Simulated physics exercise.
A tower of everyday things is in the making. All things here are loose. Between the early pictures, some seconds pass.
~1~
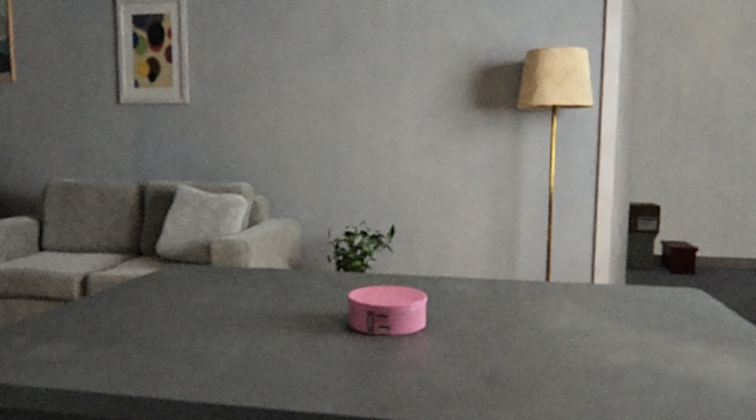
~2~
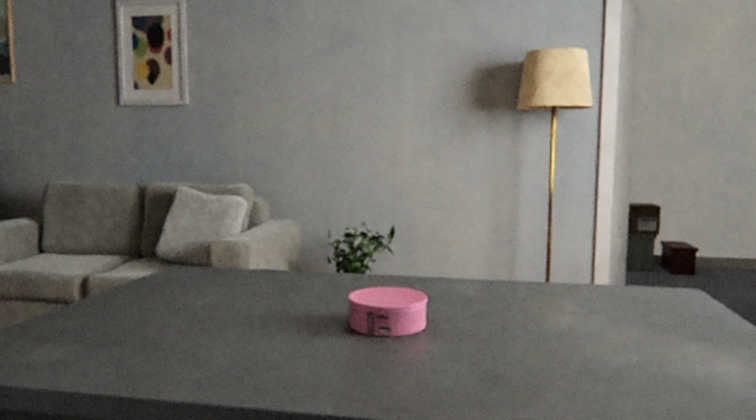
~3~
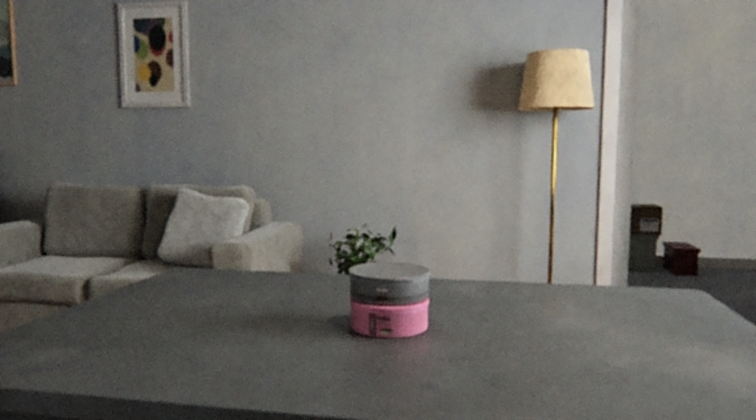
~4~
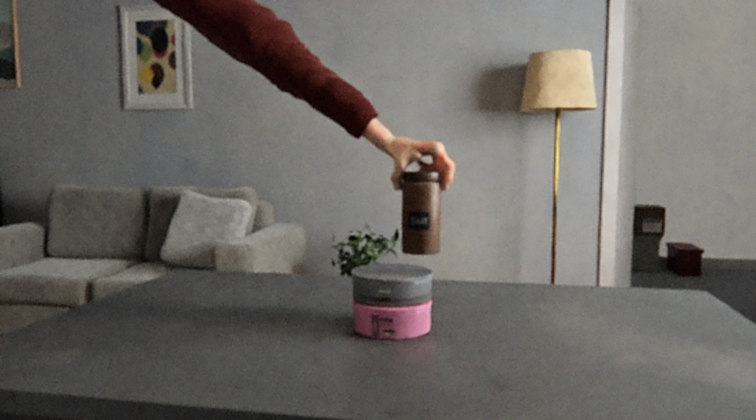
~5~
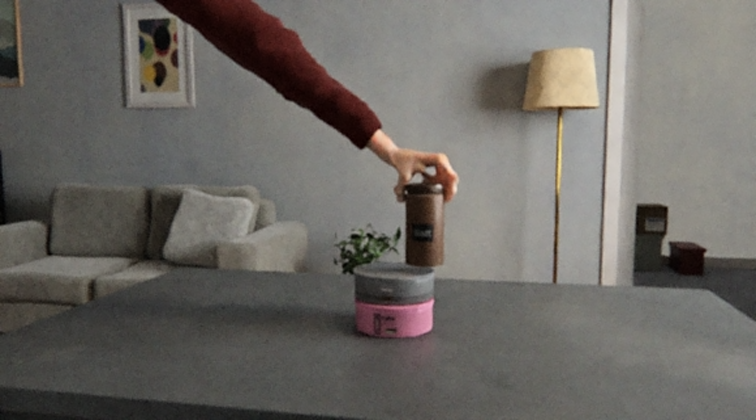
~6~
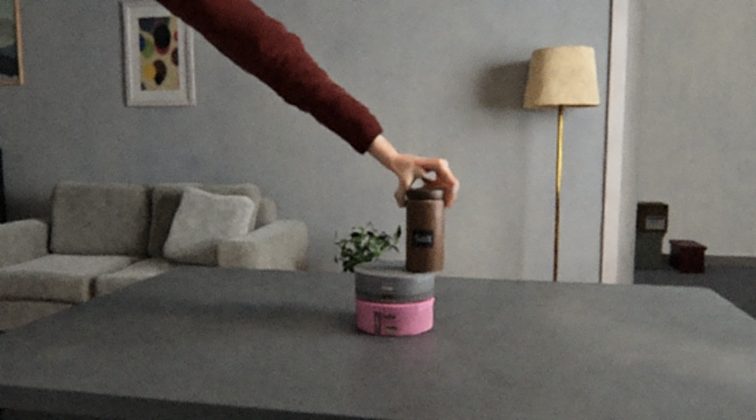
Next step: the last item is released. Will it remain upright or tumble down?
I reckon it sits tight.
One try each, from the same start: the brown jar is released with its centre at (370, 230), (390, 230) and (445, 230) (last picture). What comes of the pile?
The pile does not fall at first, does not fall second and goes down third.
Then, 0.30 s after the last picture, nothing has stirred.
Then, 0.70 s after the last picture, brown jar resting near (425, 230).
At rest, all 3 in place. Seen from the same camera at the end, brown jar near (425, 230). The pile holds.
